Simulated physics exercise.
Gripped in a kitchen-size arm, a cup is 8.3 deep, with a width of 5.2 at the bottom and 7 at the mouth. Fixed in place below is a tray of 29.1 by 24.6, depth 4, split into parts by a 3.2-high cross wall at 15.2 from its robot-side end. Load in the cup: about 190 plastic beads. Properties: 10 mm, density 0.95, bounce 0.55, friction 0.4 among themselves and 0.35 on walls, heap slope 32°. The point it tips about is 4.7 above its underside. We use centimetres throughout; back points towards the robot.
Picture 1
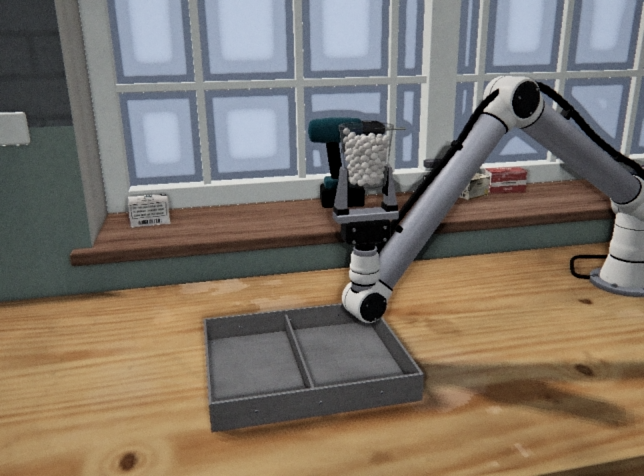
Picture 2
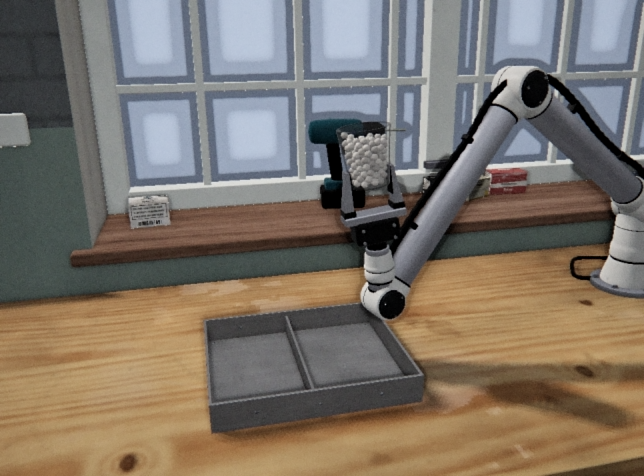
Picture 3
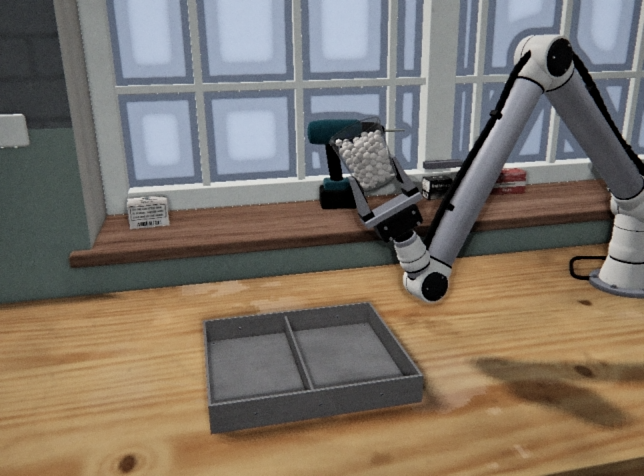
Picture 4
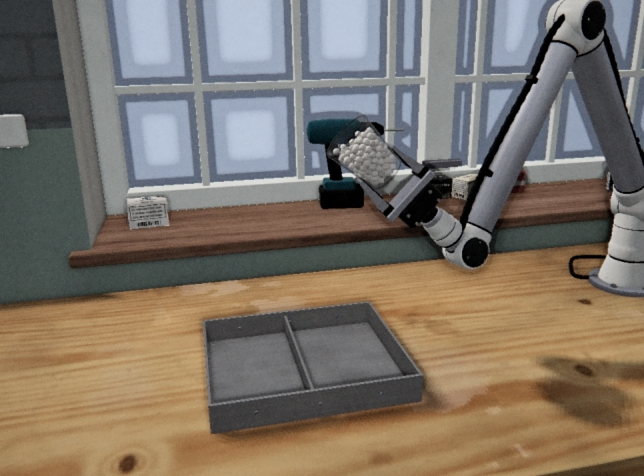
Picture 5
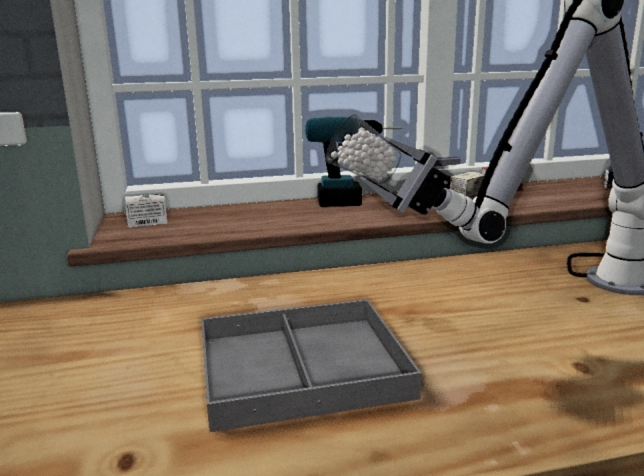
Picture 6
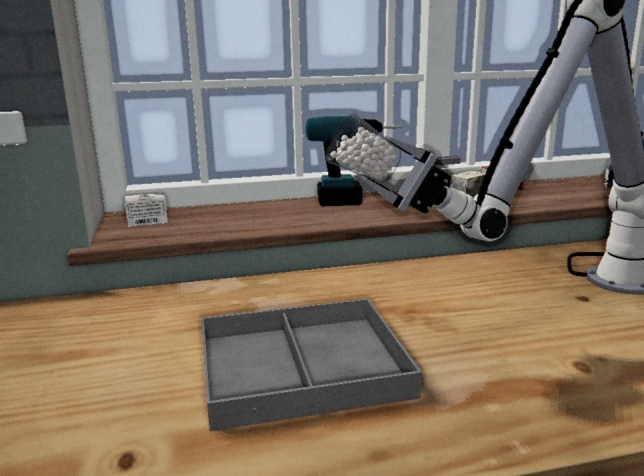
A robot arm tilts a cup of white beads leftward above a gray divided tray.
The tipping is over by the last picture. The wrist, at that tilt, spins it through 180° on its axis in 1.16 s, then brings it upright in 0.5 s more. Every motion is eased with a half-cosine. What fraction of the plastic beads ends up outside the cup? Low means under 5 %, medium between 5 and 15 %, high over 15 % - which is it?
Low.
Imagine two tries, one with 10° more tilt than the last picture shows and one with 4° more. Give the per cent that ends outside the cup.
Roughly 10 % on the first try and 0 % on the second.
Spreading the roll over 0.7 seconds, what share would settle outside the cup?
Then roughly 0 %.
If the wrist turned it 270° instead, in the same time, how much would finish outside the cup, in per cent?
Then about 0 per cent.
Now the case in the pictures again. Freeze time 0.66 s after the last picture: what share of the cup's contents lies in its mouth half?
About 45 %.
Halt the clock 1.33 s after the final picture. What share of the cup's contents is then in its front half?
About 55 %.
Then, 0.66 s later, tipped 58°, highest piece 37 above the table; 192 in the cup.
Then, 1.33 s later, tipped 43°, highest piece 36 above the table; 190 in the cup, 1 in the robot-side part, 1 in flight or on a rim.
Then, 1.86 s later, upright, highest piece 37 above the table; 190 in the cup, 2 in the far-side part.
Then, 2.56 s later, upright, highest piece 37 above the table; 190 in the cup, 2 in the far-side part.
At rest, 190 in the cup, 2 in the far-side part. That is 1 % outside the cup.
